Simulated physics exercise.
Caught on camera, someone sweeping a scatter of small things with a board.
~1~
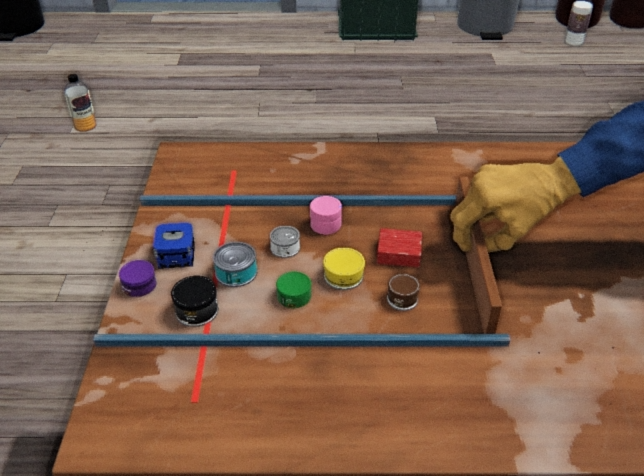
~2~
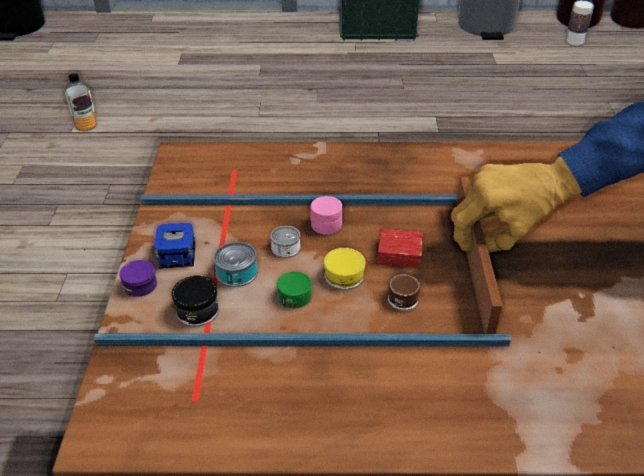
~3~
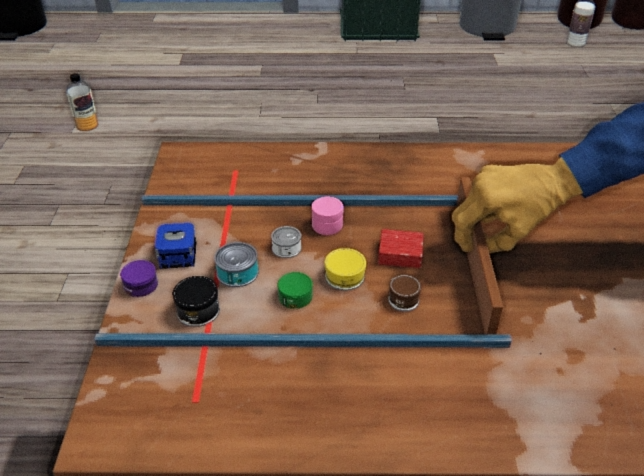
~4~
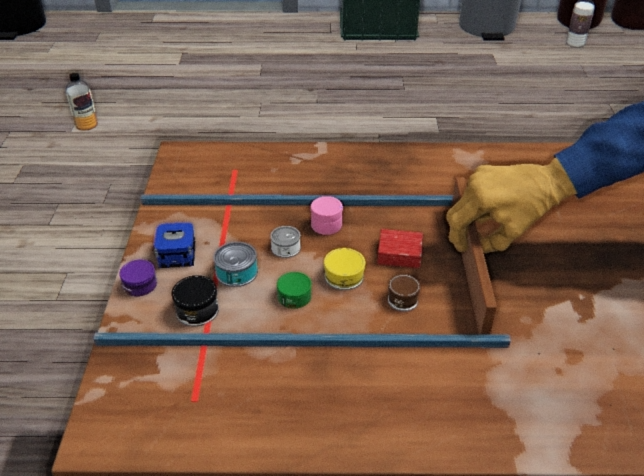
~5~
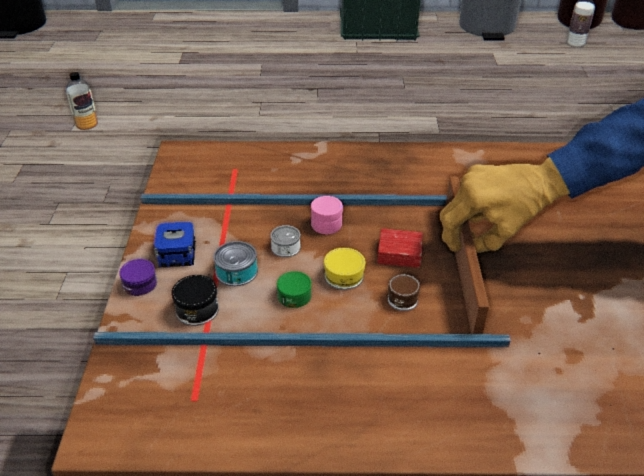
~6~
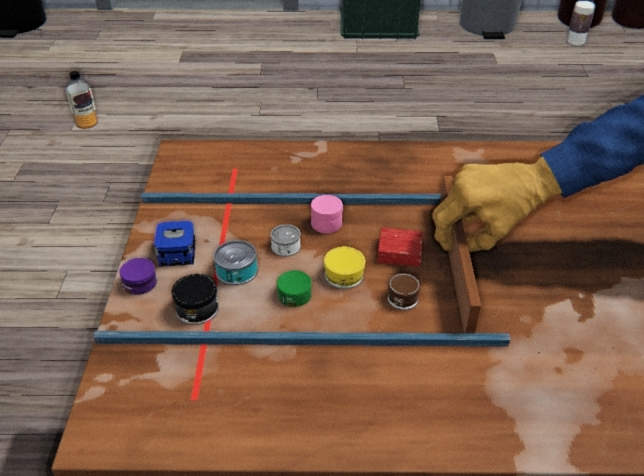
On a wooden tabletop, a yellow-gloved hand held a board upright beside a scatter of small colourful tins and boxes, then slid it slightly left between two blue strips while the little things stayed put.
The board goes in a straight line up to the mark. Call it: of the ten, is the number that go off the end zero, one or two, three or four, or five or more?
Zero go off.
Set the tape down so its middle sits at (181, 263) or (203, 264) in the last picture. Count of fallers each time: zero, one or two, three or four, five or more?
The first spot gives just one or two, the second gives one or two.
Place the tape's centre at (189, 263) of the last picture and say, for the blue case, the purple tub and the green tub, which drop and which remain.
In order, the blue case goes off the edge, then the purple tub goes off the edge, then the green tub keeps its spot.
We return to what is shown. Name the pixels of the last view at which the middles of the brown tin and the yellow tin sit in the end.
In the last picture, roughly (196, 295) and (196, 270).
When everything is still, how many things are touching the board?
At rest, 4 are in contact.
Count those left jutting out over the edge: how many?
It would come to 2.
A little later, none off yet; purple tub at rest near (139, 276); blue case at rest near (176, 243); black pot at rest near (196, 299).
Next, none off yet; purple tub at rest near (139, 276); blue case shifted a little near (161, 239); black pot shifted about its own width near (163, 303).
When it is over, the number that fall off is zero.
